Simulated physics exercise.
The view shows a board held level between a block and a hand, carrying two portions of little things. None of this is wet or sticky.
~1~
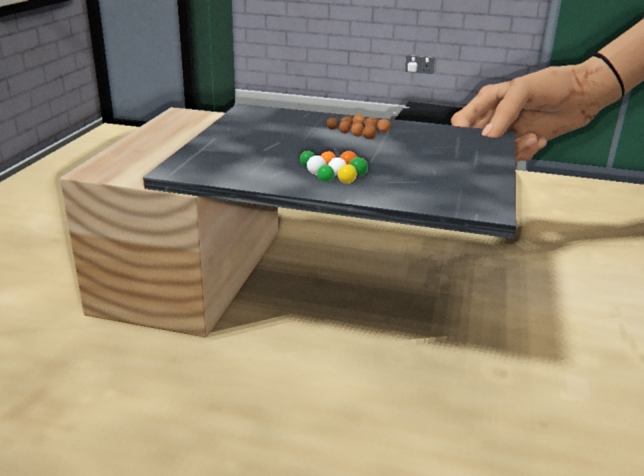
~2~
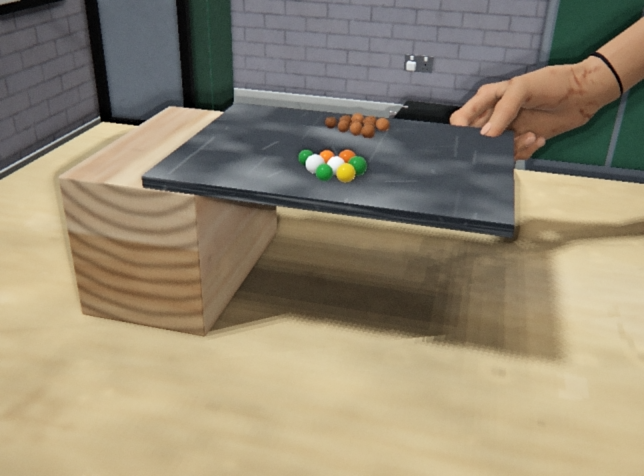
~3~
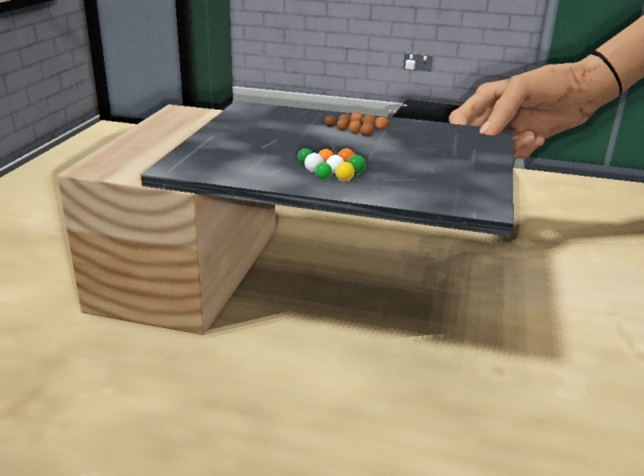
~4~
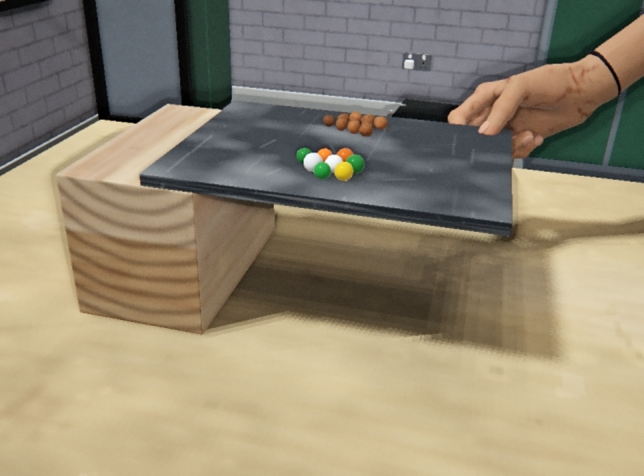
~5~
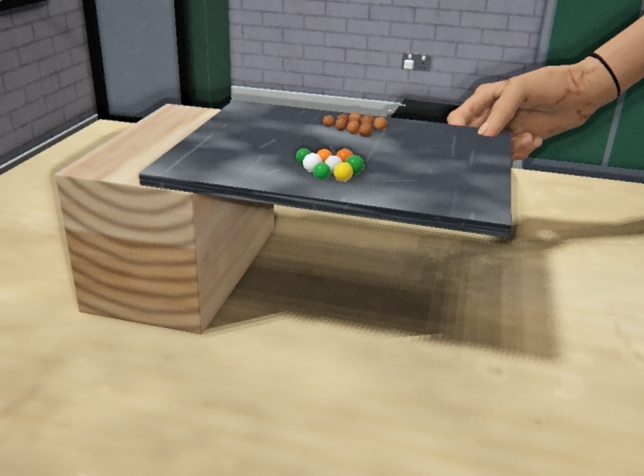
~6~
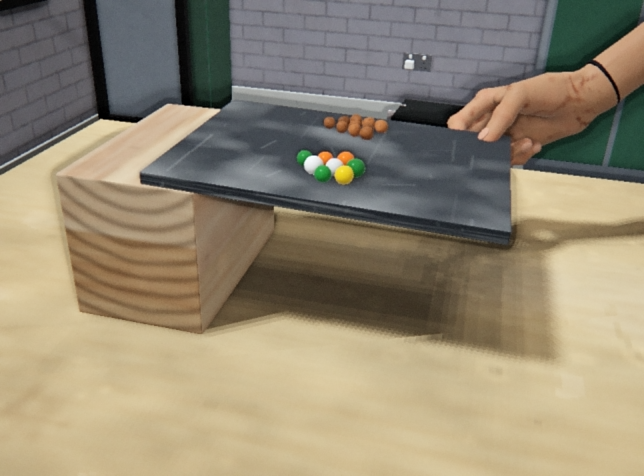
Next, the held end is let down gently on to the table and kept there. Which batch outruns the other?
I expect the one closer to us will go farther.
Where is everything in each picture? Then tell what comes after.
In the first frame, held end of the board near (502, 225), level; block near (187, 211), tall, over half the board's length; near batch near (337, 167), a few glass marbles; far batch near (358, 126), a few hazelnuts.
In the second frame, held end of the board near (500, 224), level; far batch near (357, 125).
In the third frame, held end of the board near (499, 223), level; near batch near (335, 164).
In the fourth frame, held end of the board near (498, 223), level; far batch near (355, 123).
In the fifth frame, held end of the board near (497, 224), level; near batch near (334, 165).
In the sixth frame, held end of the board near (497, 231), down by 2°; block near (183, 207); near batch near (335, 167), not moving; far batch near (355, 126), not moving.
Then, 0.38 s on from there, board sloping at 11°; near batch the whole lot still on the board; far batch the whole lot still on the board.
Then, 0.86 s on from there, board sloping at 24°; near batch mostly up to a board's length out; far batch mostly less than half a board's length out.
Then, 1.38 s on from there, board resting at 35°; near batch mostly one to two board lengths out; far batch mostly less than half a board's length out.
In the end, board resting at 35°; near batch mostly more than two board lengths out, near two thirds gone off the table; far batch mostly less than half a board's length out; the near batch has gone farther.
